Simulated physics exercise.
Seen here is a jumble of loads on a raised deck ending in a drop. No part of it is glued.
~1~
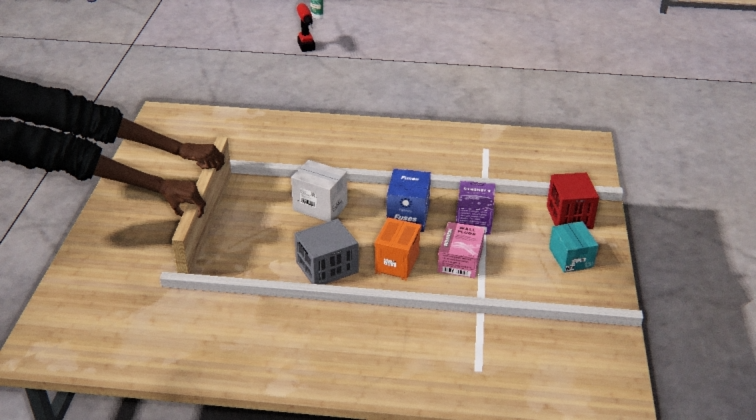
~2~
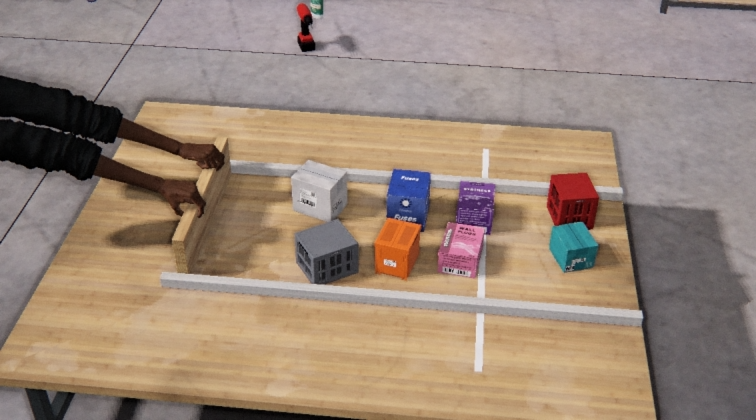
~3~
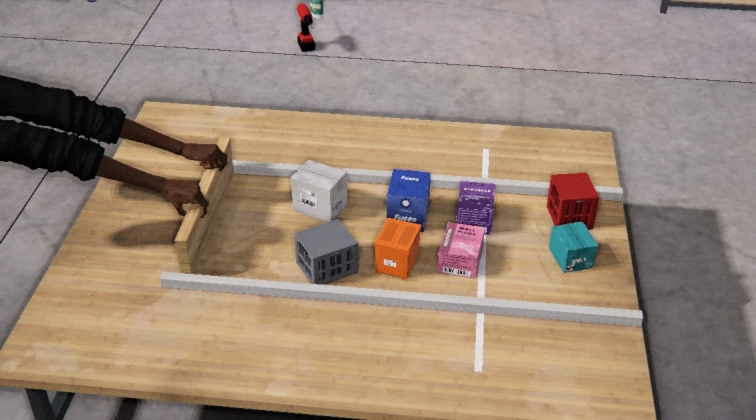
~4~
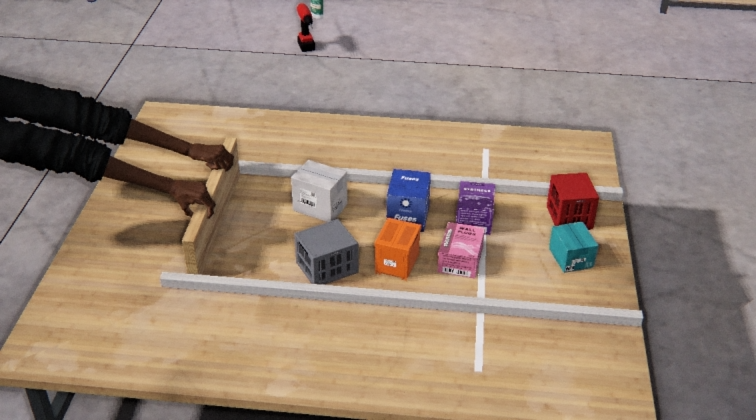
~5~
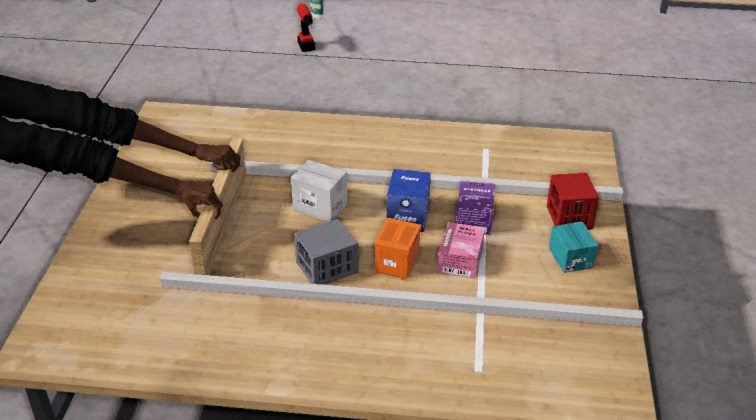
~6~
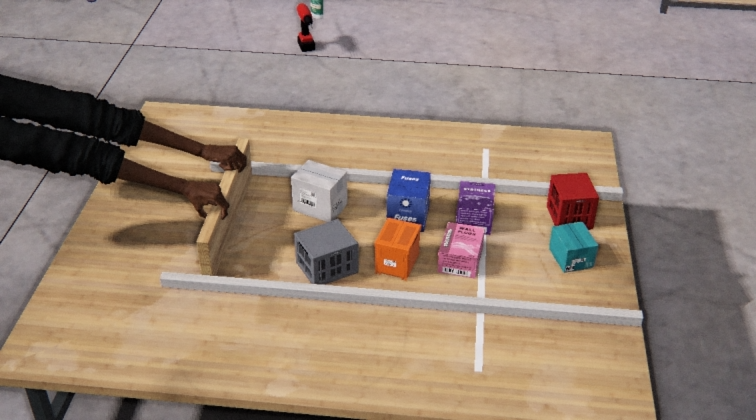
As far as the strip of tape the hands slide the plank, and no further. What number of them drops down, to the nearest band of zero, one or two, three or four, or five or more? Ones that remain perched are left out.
Nearest band: Zero.
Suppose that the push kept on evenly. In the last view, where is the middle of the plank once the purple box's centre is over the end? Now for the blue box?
Approx. (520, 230) for the first, approx. (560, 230) for the second.
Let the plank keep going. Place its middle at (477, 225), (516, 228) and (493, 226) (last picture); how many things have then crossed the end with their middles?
Per position: 0 / 1 / 1.
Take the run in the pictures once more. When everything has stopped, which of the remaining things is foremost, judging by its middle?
The red crate.
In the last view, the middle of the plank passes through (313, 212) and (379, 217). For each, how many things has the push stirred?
Respectively 2 and 6.
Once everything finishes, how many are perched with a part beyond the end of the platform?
Expected count: 1.
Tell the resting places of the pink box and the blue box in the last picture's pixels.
Roughly (564, 250); the other one roughly (550, 210).
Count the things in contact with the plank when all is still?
It is in contact with 2.
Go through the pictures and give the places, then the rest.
The first picture shows red crate (572, 202); turquoise parcel (573, 247); purple box (475, 208); plank (204, 204); tape (483, 244).
The second picture shows turquoise parcel (573, 247); white parcel (320, 191).
The third picture shows purple box (475, 208); grey crate (327, 253).
The fourth picture shows red crate (572, 202); plank (213, 205).
The fifth picture shows turquoise parcel (573, 247); orange tote (398, 249).
The sixth picture shows red crate (572, 202); turquoise parcel (573, 247); purple box (475, 208); plank (227, 206); tape (483, 244).
A little later, none off yet; red crate at rest near (572, 202); turquoise parcel at rest near (573, 247); purple box at rest near (475, 208).
When it is over, the number that fall off is zero.
